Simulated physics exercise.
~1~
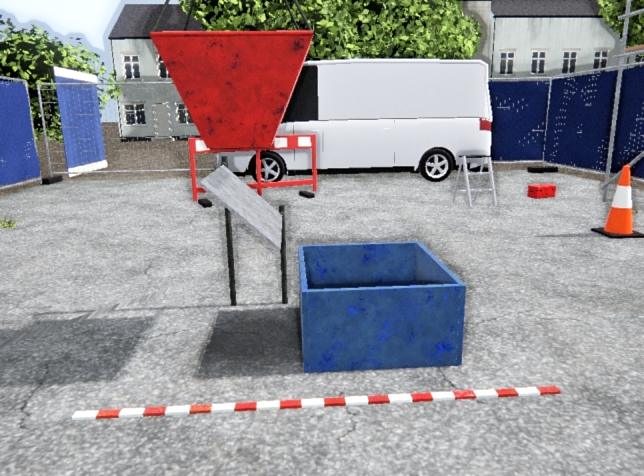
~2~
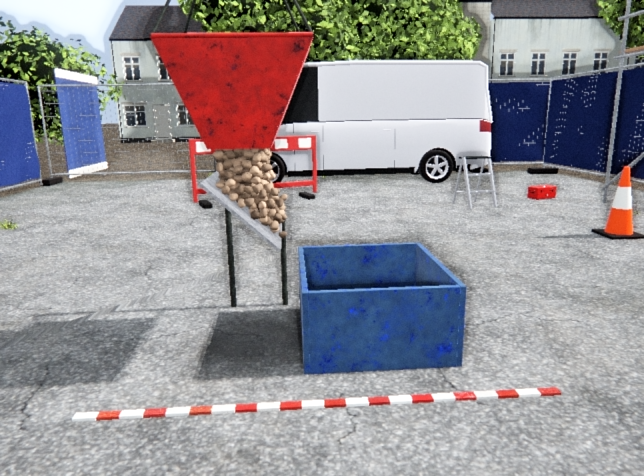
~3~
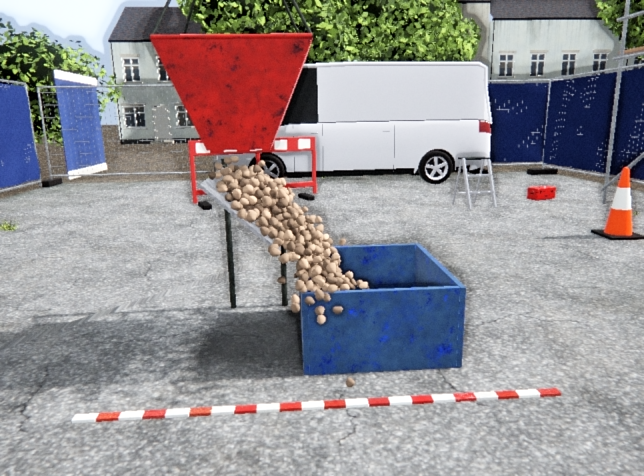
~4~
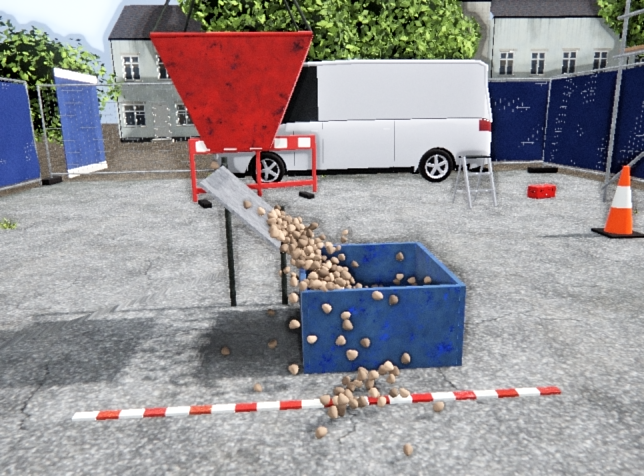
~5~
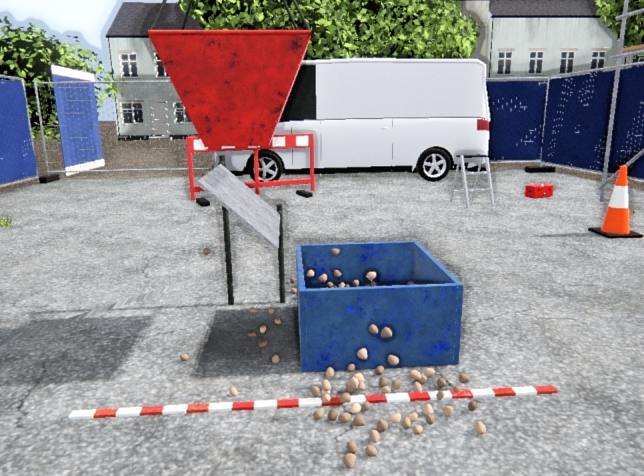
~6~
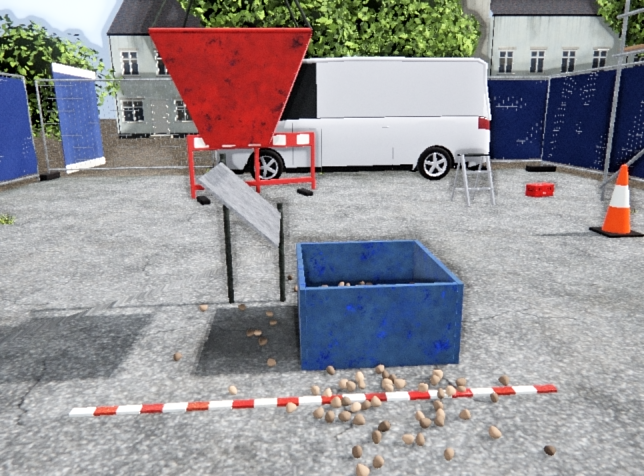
In a paved yard fenced with blue panels, seen from the front by a slightly swaying camera, a red hopper hangs above a tilted grey chute on thin legs. A blue open bin stands to the right, with a red and white striped pole on the ground before it and a white van behind. Brown, rounded stones drop from the hopper onto the chute, slide down to the right and pour into the bin. Some spill over its front and scatter around the pole. The hopper and chute end up empty, most stones lying inside the bin.
